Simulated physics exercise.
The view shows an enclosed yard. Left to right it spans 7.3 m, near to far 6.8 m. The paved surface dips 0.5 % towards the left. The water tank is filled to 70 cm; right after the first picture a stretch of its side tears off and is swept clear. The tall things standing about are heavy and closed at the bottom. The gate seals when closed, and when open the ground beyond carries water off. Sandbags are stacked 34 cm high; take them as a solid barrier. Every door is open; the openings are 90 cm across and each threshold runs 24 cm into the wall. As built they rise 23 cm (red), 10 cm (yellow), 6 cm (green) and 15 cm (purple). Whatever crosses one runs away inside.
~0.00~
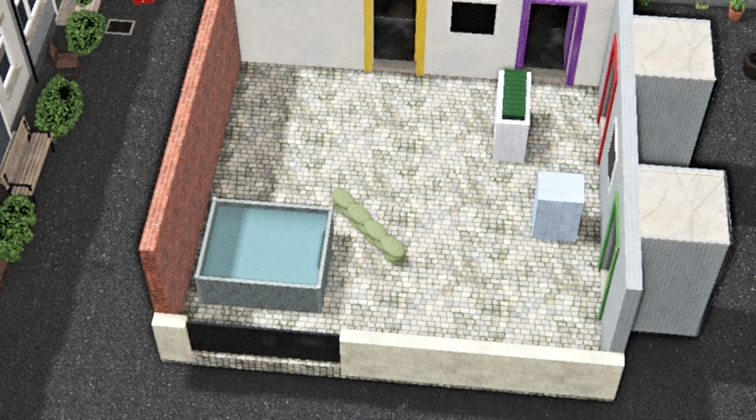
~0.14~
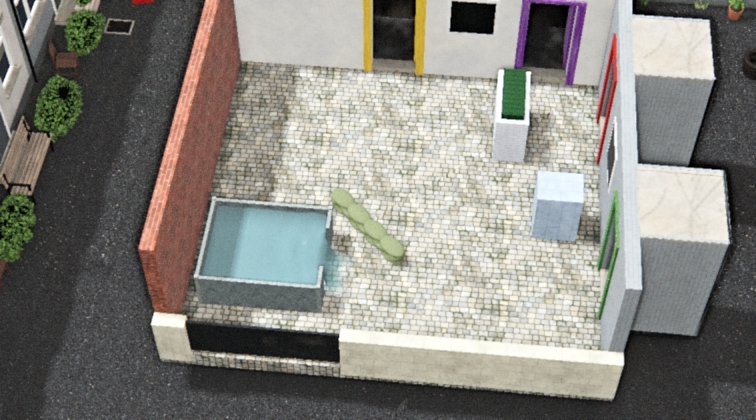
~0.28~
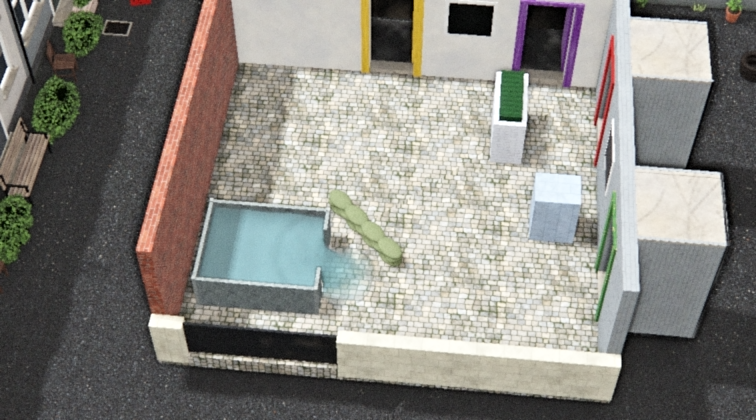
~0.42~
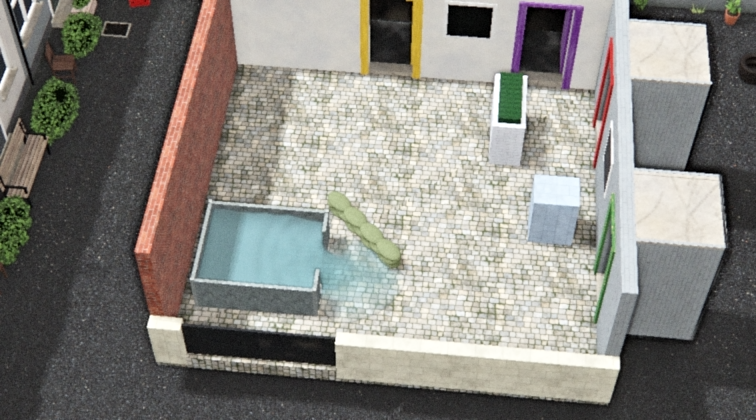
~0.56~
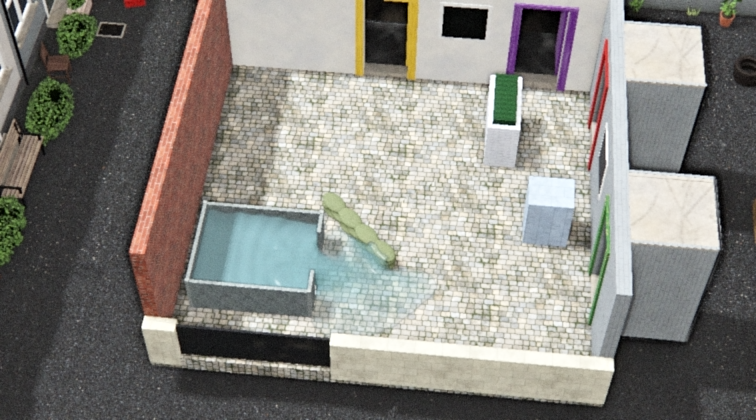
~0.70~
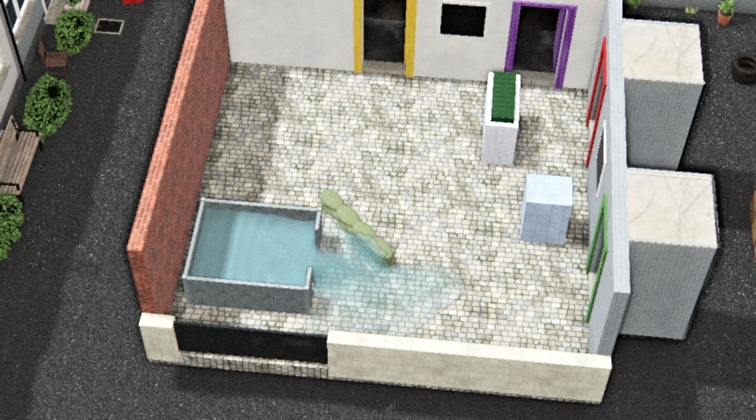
The clip shows a walled paved yard with a water tank at left; part of the tank's right side opens, and water pours out, spreading rightward across the paving past a low green barrier as the view shifts slightly.
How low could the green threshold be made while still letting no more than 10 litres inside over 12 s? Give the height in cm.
Some 13.5 cm above the ground.
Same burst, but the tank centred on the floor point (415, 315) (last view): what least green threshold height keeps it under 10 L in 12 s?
About 27 cm.
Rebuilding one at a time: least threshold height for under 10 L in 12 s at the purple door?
Roughly 8.5 cm at purple.
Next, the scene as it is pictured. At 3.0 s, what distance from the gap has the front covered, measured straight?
Some 5.2 m out.
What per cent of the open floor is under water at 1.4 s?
About 20 per cent.
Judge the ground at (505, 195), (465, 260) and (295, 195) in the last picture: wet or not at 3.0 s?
In turn: Not reached, flooded, under water.
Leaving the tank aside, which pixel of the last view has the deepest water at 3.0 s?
At about (584, 361).
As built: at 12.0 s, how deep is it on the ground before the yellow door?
Some 3.0 cm.
After 1.4 s water covers 20 % of the floor, deepest (40 cm) near (364, 264); it has not reached the green door.
After 3.0 s water covers 35 % of the floor, deepest (34 cm) near (584, 361); 16 cm at the green door, 22 litres in over its 6 cm threshold.
After 12.0 s water covers 95 % of the floor, deepest (9 cm) near (226, 85); 6 cm at the green door, 130 litres in over its 6 cm threshold.
At the green door as built, the water arrived by 1.5 s and peaked near 16 cm at 2.8 s.
Run again over the same 12 s with other heights there, 17 litres in over 12 cm, 3 litres over 16 cm. The limit of 10 litres is kept from about 13.5 cm up.
